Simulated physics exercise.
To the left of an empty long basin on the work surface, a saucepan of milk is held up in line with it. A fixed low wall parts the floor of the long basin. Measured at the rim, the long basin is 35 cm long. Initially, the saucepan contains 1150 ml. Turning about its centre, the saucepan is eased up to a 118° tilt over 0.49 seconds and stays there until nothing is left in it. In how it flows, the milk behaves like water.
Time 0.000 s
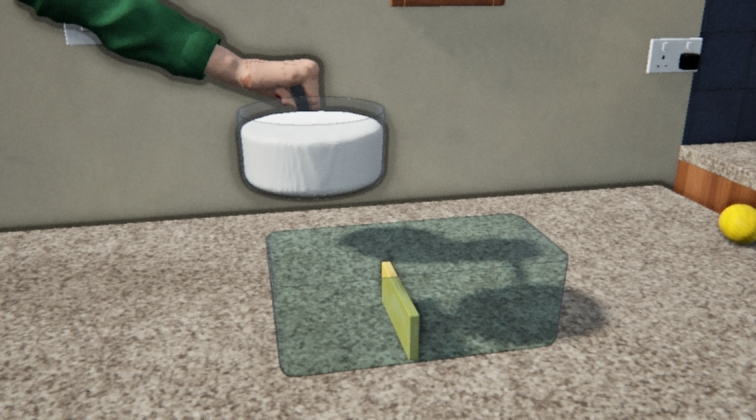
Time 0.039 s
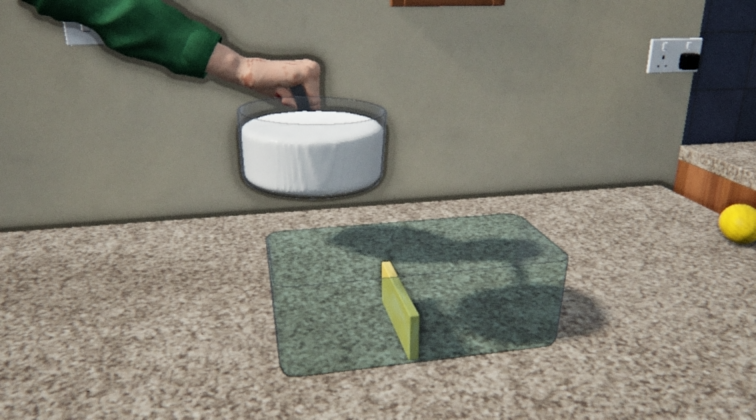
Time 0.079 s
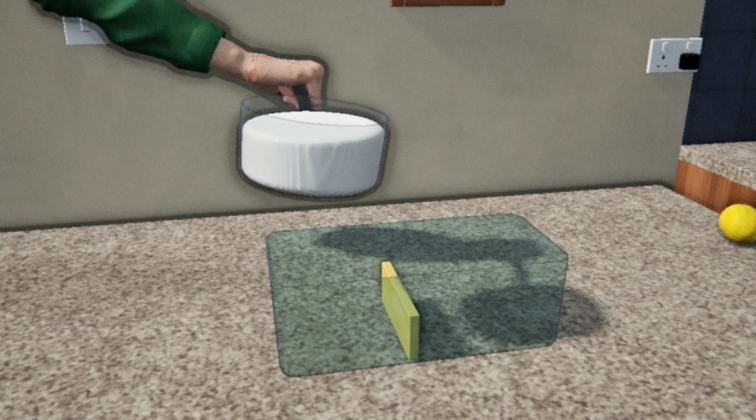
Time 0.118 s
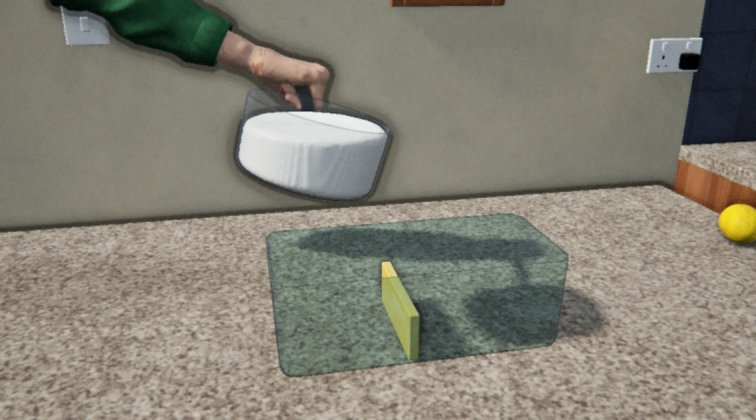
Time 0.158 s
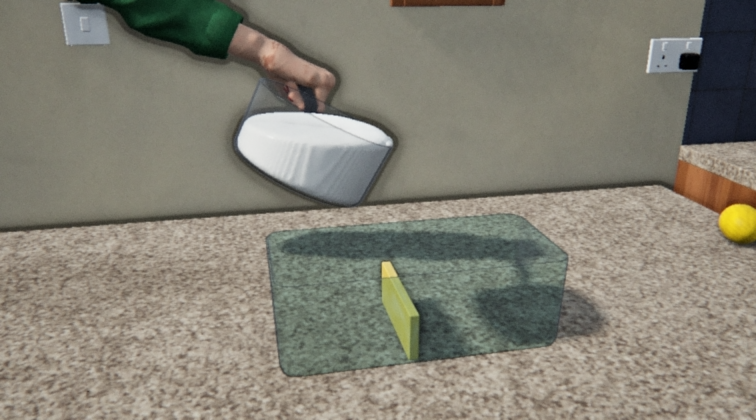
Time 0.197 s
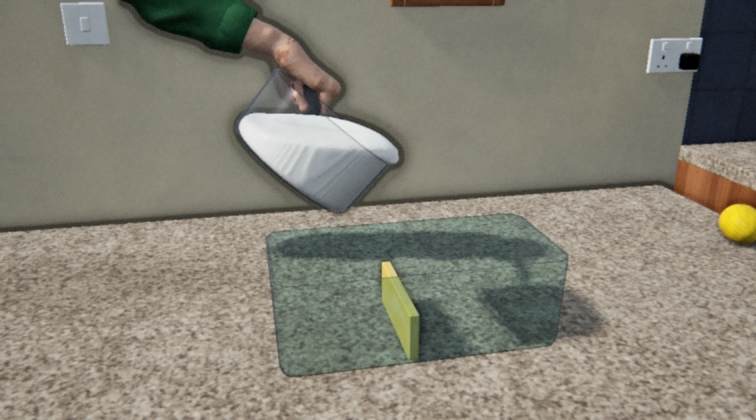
A hand tilts a saucepan of milk further and further above a clear basin.
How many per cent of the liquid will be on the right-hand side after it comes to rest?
Some 51 per cent will be on the right-hand side.
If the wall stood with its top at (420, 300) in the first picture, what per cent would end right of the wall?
Then roughly 35 per cent would end up there.
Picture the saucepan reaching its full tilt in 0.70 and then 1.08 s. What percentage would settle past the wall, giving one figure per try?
Respectively 60 and 75 %.
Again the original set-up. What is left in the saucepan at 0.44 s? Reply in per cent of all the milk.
Around 14 percent.
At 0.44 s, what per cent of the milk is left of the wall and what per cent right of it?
Left side near 10, right side near 42.
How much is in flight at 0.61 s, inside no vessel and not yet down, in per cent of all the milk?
About 12 percent.
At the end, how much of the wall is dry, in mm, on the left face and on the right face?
The left comes to roughly 38 mm and the right to roughly 40 mm.
Then, 0.44 s in, the tilt is 114° and 13 per cent is still to pour, 10 is left of the wall and 42 right of it.
Then, 0.61 s in, the tilt is 118° and 1 per cent is still to pour, 40 is left of the wall and 47 right of it.
Then, 0.79 s in, the tilt is 118° and 0 per cent is still to pour, 40 is left of the wall and 47 right of it.
Then, 0.99 s in, the tilt is 118° and 0 per cent is still to pour, 45 is left of the wall and 51 right of it.
Finally, 45 per cent lies left of the wall, 51 right of it and 4 outside.
